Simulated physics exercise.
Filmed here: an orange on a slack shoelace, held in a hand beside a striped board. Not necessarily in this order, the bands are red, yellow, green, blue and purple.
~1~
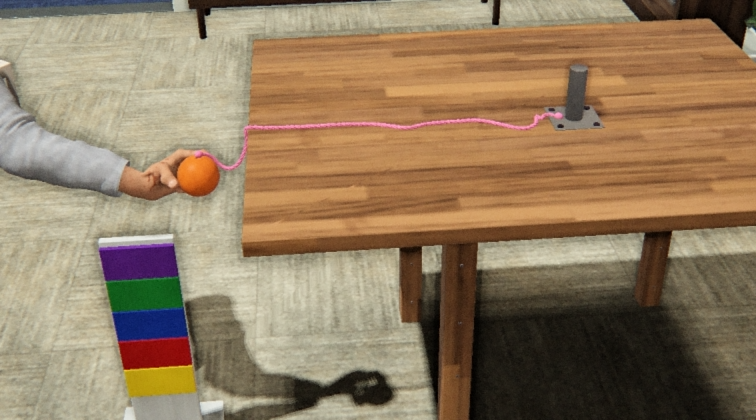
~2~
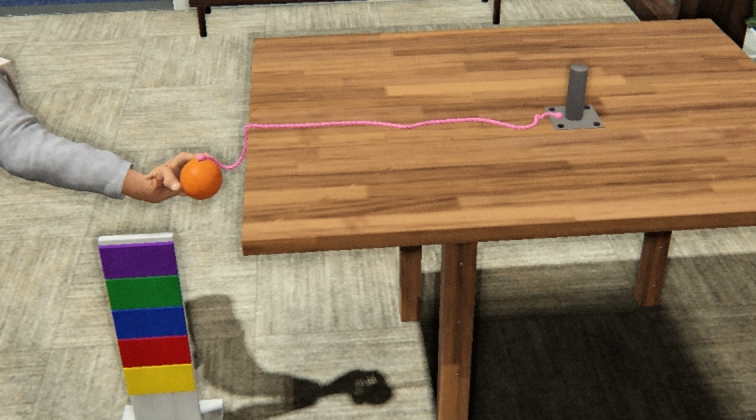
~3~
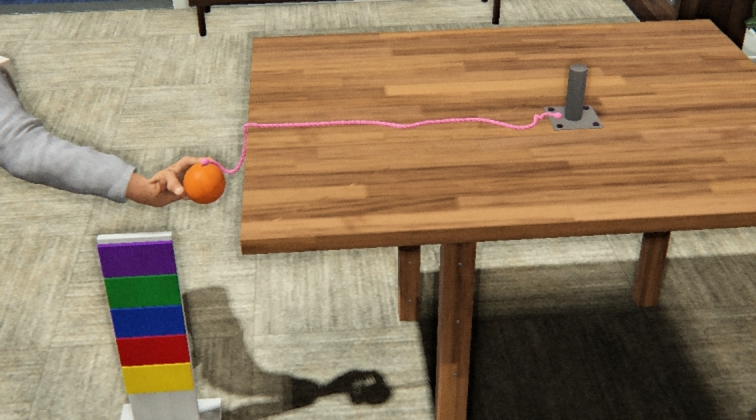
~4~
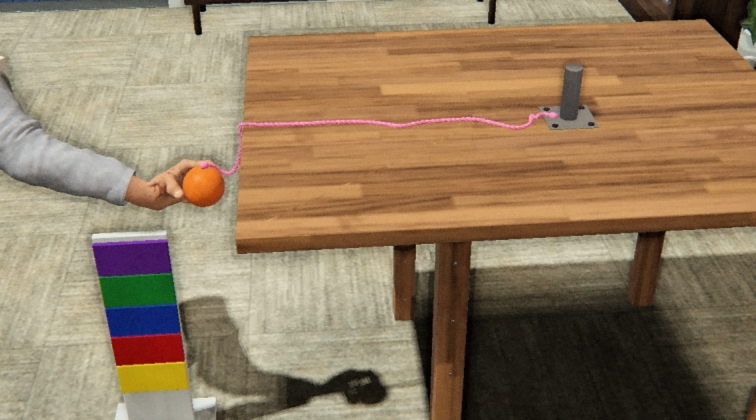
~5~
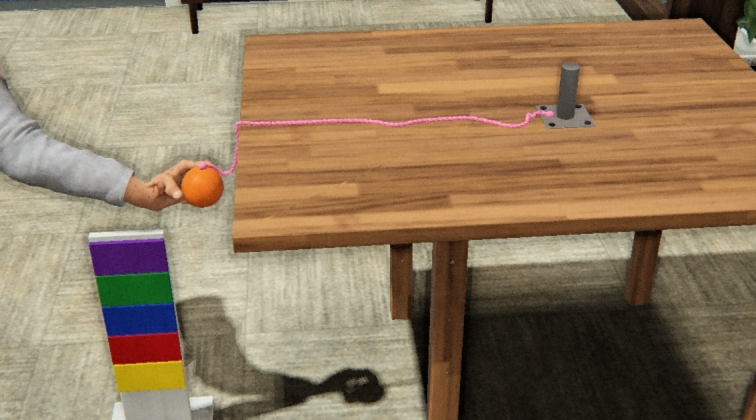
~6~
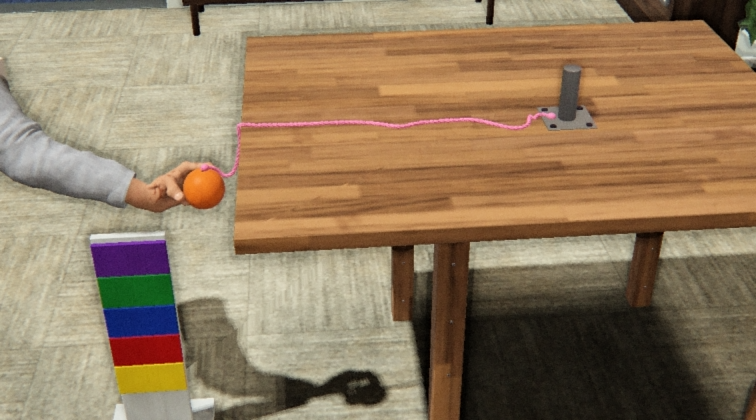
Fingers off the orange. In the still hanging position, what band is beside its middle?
Its centre hangs level with the purple band.
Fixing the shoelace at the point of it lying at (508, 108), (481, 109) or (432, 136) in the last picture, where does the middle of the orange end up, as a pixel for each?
The pixel places are (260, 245), (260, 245) and (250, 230), one per try.
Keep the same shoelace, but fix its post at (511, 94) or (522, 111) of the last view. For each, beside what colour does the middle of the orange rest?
Result 1: Green. Result 2: Green.
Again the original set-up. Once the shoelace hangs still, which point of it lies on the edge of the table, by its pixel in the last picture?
It's the one at (270, 125).
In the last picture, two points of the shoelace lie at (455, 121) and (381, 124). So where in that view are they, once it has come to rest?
Well, the first one sits at (425, 124), and the second one sits at (349, 128).
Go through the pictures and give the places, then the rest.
The first picture shows orange (199, 176); purple (139, 264); green (145, 296); blue (150, 326); red (155, 355); yellow (161, 382).
The second picture shows orange (201, 179); shoelace through (536, 119) (476, 120) (402, 127) (319, 125) (247, 136).
The third picture shows orange (205, 183).
The fourth picture shows orange (204, 186); shoelace through (531, 119) (470, 119) (397, 126) (314, 123) (242, 134).
The fifth picture shows orange (203, 187).
The sixth picture shows orange (204, 189); shoelace through (529, 119) (469, 120) (395, 127) (312, 124) (240, 134).
A little later, orange near (245, 235); above the bands.
Next, orange near (255, 252); level with purple.
Later still, orange near (267, 255); level with purple.
When it is over, orange near (257, 257); level with purple. The shoelace holds its middle at purple.
